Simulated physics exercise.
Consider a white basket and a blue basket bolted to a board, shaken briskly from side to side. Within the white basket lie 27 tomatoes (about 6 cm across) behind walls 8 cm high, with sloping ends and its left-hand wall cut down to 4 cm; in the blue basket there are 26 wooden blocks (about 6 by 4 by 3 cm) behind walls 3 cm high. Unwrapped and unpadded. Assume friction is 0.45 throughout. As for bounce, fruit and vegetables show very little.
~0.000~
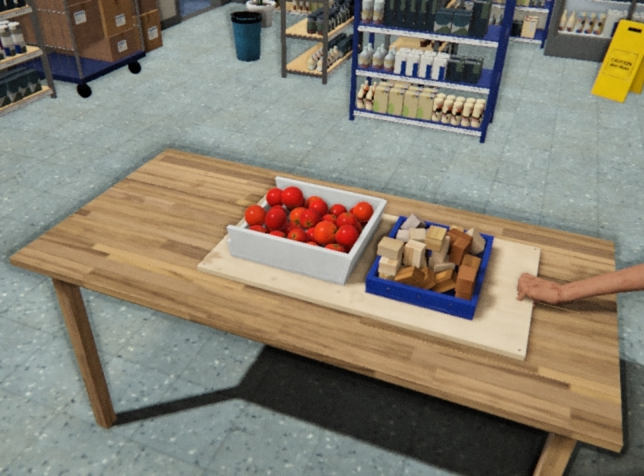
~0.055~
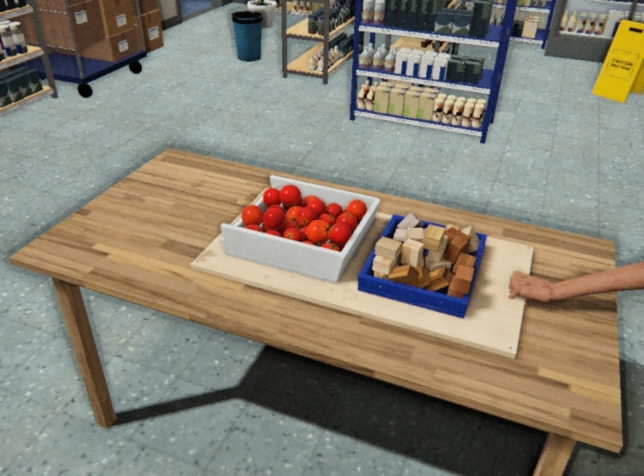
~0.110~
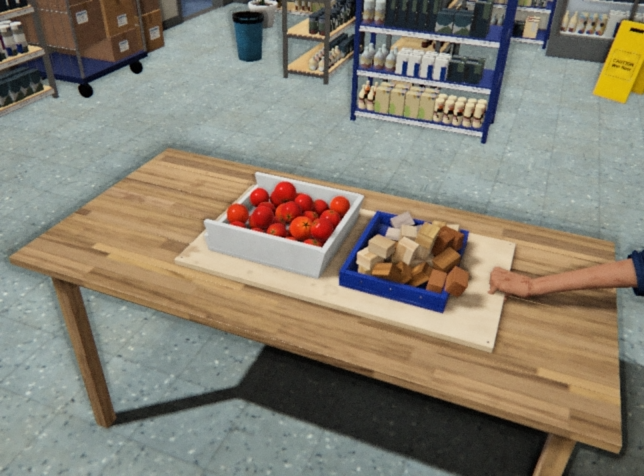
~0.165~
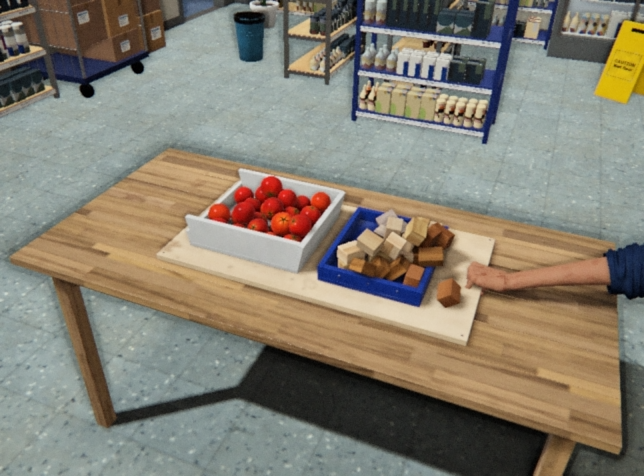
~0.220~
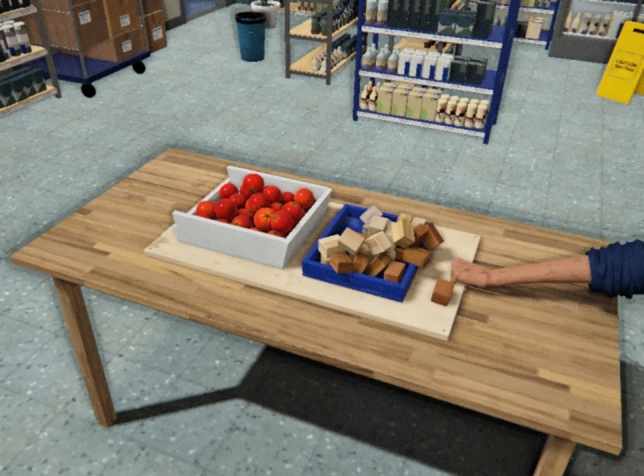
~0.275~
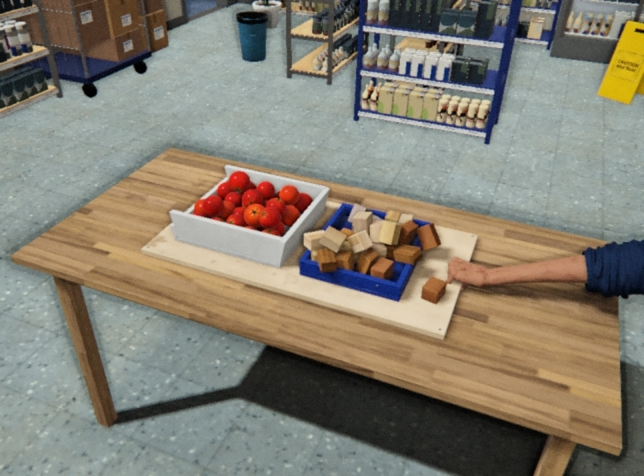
In a store aisle, a hand slides a board carrying a white basket of tomatoes and a blue basket of wooden blocks leftward across a wooden table, and a block drops from the blue basket onto the board's right side.
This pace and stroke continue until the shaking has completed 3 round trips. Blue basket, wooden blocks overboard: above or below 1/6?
Above.
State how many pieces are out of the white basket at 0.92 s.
Count for the white basket: Roughly 3.
After 0.56 s, the white basket is down by 1 of 27 and the blue basket is down by 5 of 26.
After 0.92 s, the white basket is down by 3 of 27 and the blue basket is down by 8 of 26.
After 1.42 s, the white basket is down by 4 of 27 and the blue basket is down by 7 of 26.
When it is over (at 2.06 s), the white basket is down by 6 of 27 and the blue basket is down by 7 of 26. Asked share, 7 of 26, 27 per cent.
